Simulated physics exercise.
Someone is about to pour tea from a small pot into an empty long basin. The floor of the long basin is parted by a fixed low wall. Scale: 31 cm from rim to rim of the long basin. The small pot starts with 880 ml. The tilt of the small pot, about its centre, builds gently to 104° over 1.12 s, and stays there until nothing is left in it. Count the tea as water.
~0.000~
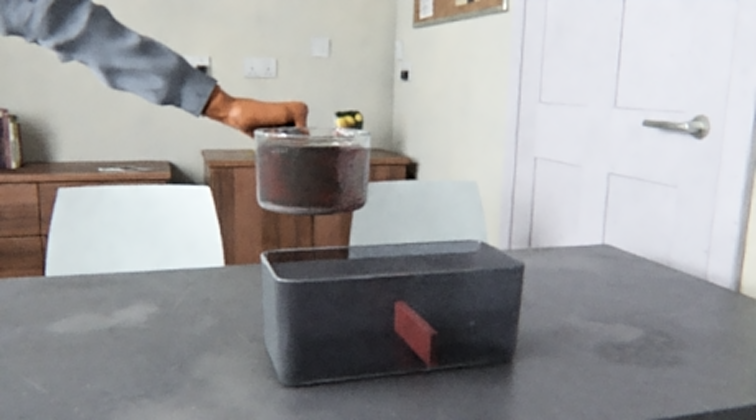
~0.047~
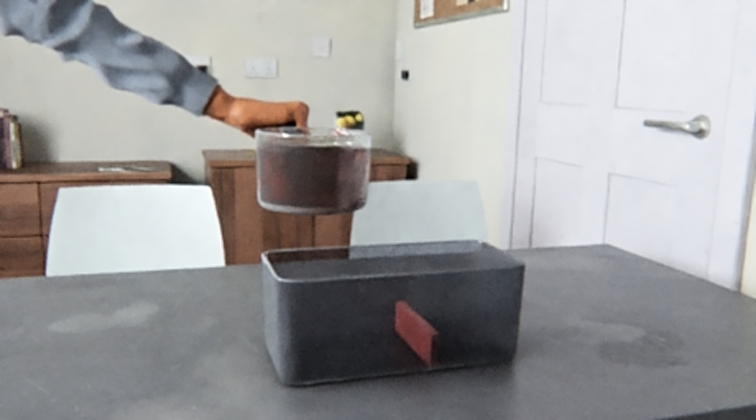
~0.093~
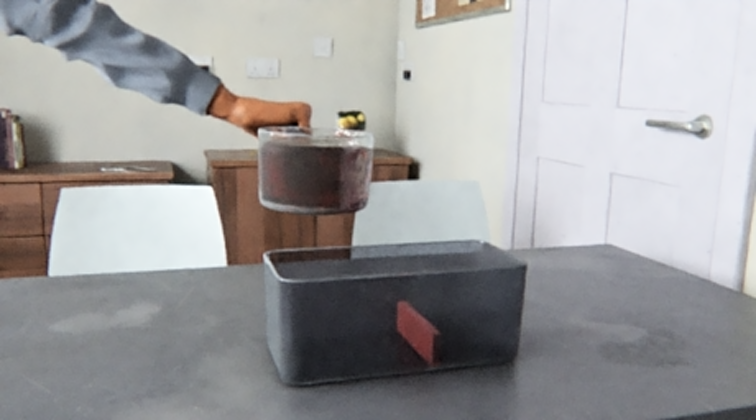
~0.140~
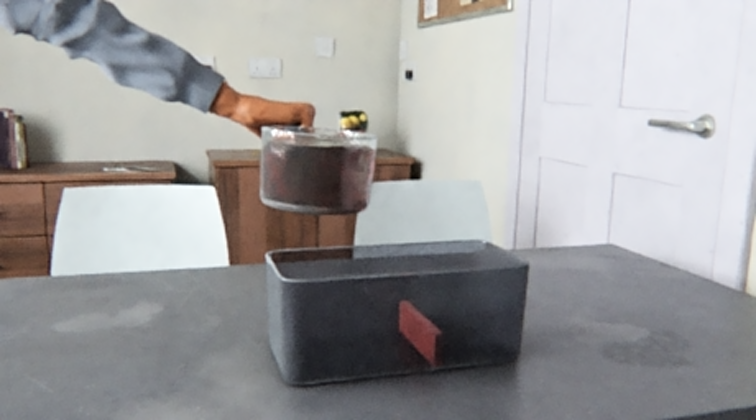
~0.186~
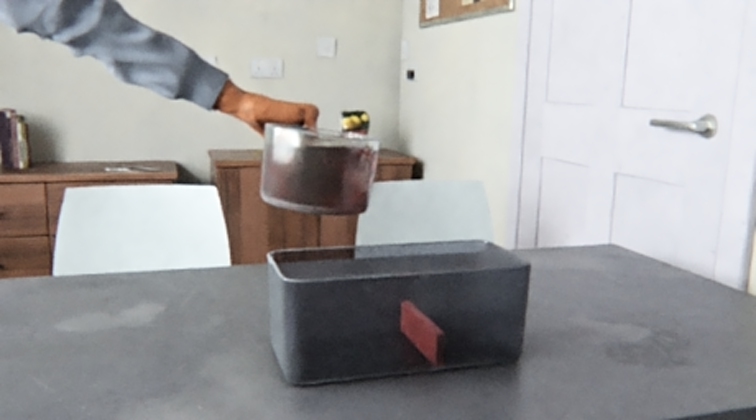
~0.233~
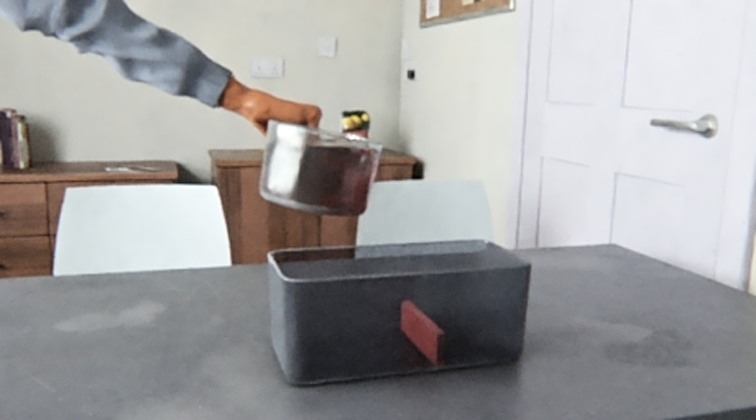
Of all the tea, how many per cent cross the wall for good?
Roughly 54 per cent is past the wall.
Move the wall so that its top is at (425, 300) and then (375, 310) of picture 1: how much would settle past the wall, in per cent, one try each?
First 30, then 95 per cent.
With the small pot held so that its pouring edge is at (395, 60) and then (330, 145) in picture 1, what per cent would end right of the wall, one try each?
First 70, then 10 per cent.
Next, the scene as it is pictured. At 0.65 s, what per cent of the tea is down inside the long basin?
Near 10 in a hundred.
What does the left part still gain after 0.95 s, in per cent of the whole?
Some 24 per cent.
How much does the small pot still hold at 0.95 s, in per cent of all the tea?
Near 16 in a hundred.
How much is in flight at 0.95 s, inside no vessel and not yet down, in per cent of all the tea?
Near 10 in a hundred.
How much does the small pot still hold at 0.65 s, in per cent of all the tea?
Near 66 in a hundred.
Then, 0.65 s in, the tilt is 65° and 67 per cent is still to pour, 3 is left of the wall and 7 right of it.
Then, 0.95 s in, the tilt is 98° and 15 per cent is still to pour, 22 is left of the wall and 53 right of it.
Then, 1.27 s in, the tilt is 104° and 1 per cent is still to pour, 43 is left of the wall and 54 right of it.
Then, 1.62 s in, the tilt is 104° and 0 per cent is still to pour, 45 is left of the wall and 54 right of it.
Finally, 45 per cent lies left of the wall, 54 right of it and 0 outside.
